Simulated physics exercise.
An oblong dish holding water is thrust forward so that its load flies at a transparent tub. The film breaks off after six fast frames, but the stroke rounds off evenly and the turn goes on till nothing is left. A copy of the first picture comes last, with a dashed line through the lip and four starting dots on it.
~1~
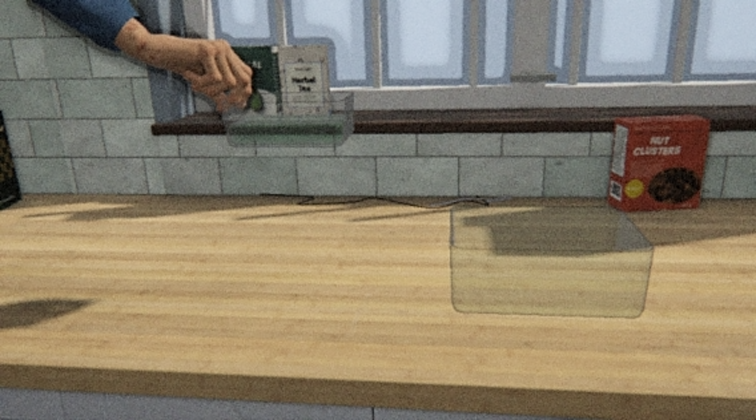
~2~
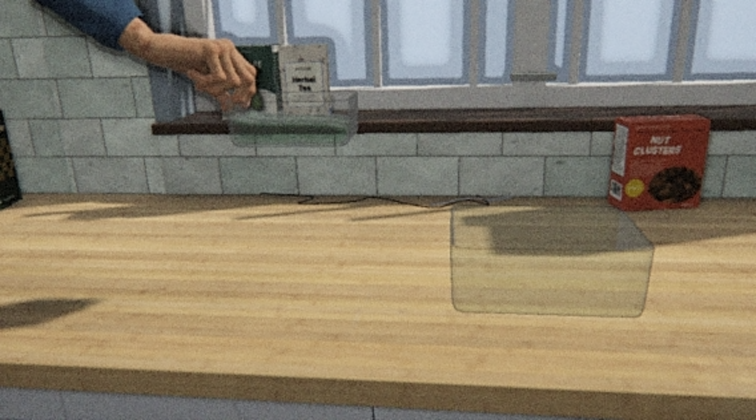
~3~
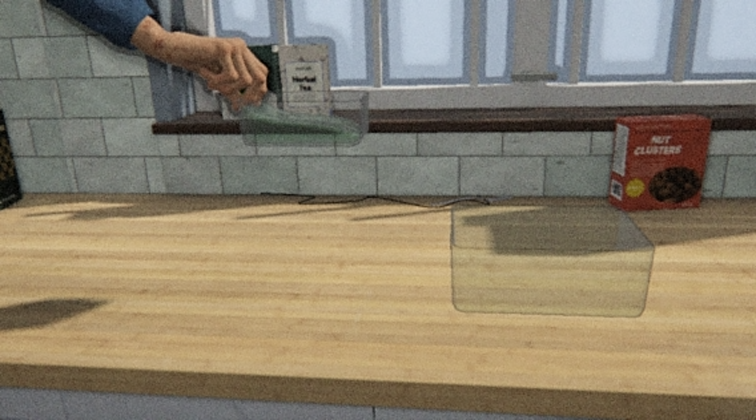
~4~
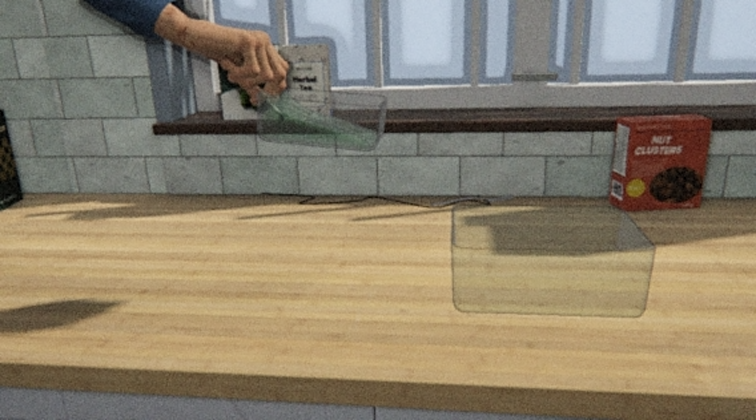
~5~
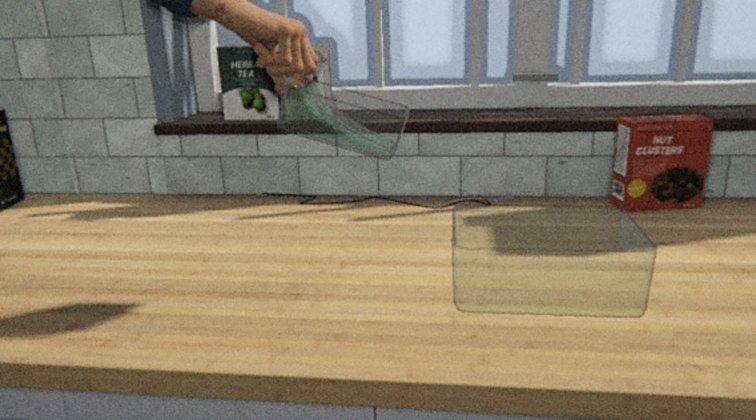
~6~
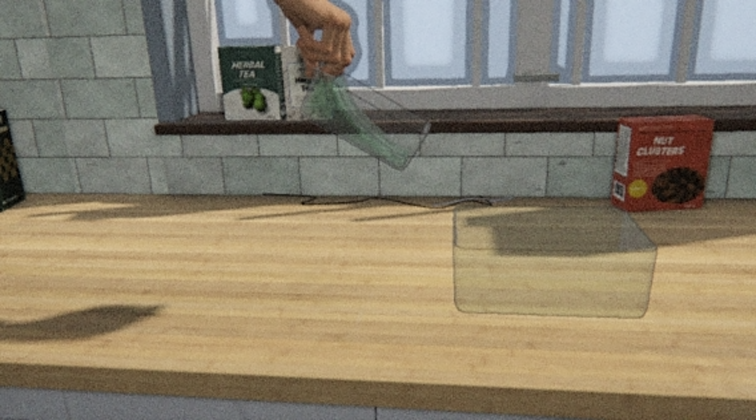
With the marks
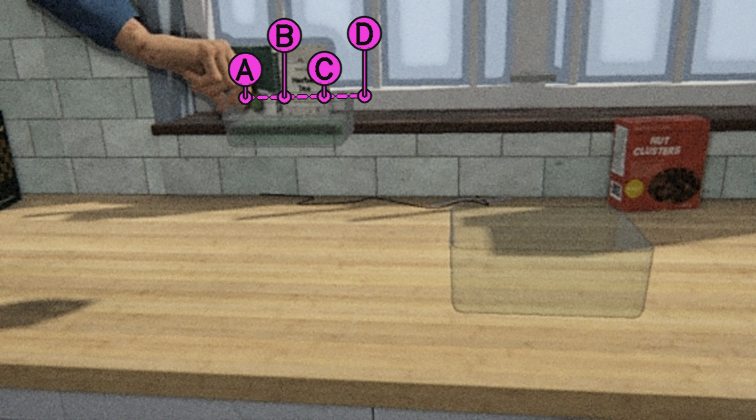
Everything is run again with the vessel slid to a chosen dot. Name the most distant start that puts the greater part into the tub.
C is the one.
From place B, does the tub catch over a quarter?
Yes, clearly.
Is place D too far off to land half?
No.
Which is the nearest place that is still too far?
B it is.
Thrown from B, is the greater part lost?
Yes.
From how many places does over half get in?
Two of the four.
In magenta, A at (245, 97); B at (284, 97); C at (324, 96); D at (364, 95).
With A, about 14 % lands in the tub, 83 % falls short and 3 % goes beside or beyond.
With B, about 33 % lands in the tub, 60 % falls short and 7 % goes beside or beyond.
With C, about 74 % lands in the tub, 20 % falls short and 6 % goes beside or beyond.
With D, about 87 % lands in the tub, 8 % falls short and 5 % goes beside or beyond.
